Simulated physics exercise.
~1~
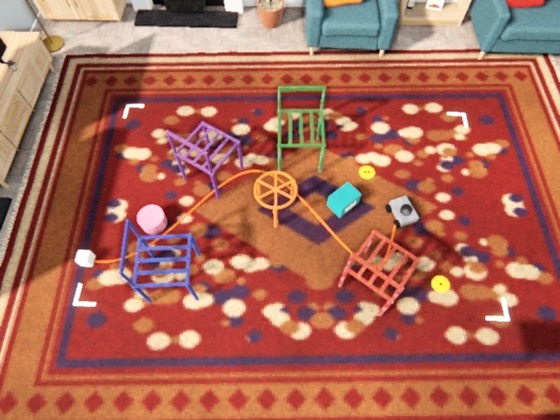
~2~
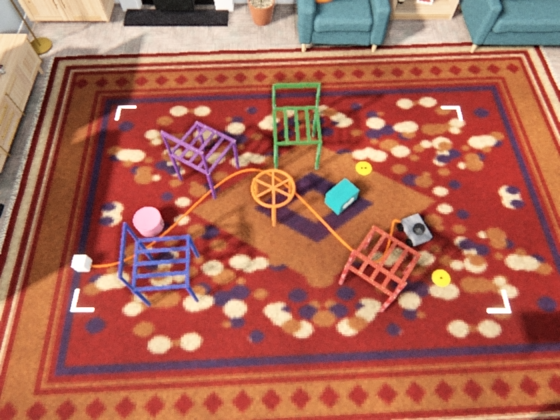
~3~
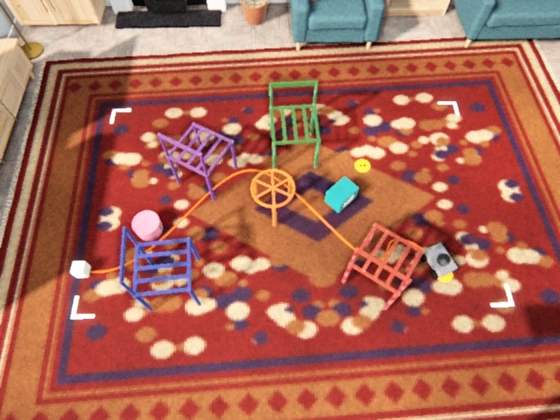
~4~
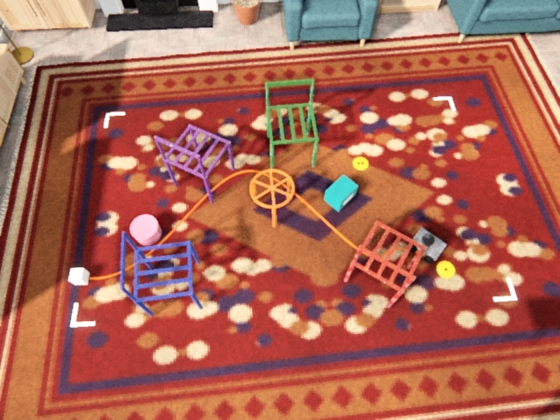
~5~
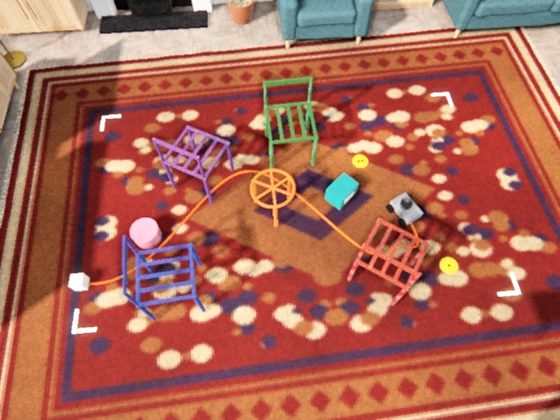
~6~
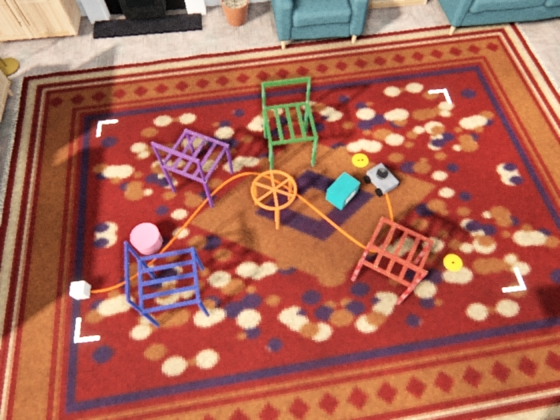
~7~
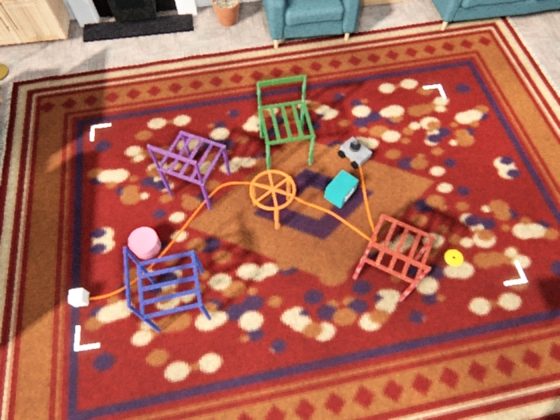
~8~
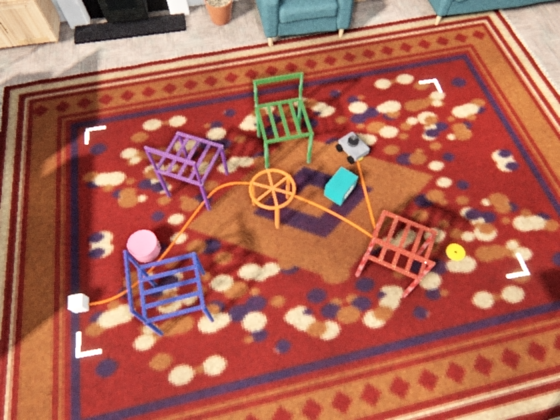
A large red patterned rug with white corner marks fills a living-room floor, seen from high above, with teal armchairs beyond its far edge. On it stand a purple chair, a green chair at the back, a blue chair and pink bucket at left, an orange stool and teal box near the middle, and a red chair at right. A small grey cart trailing an orange lead rolls down past the red chair to a yellow mark. It then turns back, moving up and left past the teal box, and stops near the green chair, the furniture still standing.
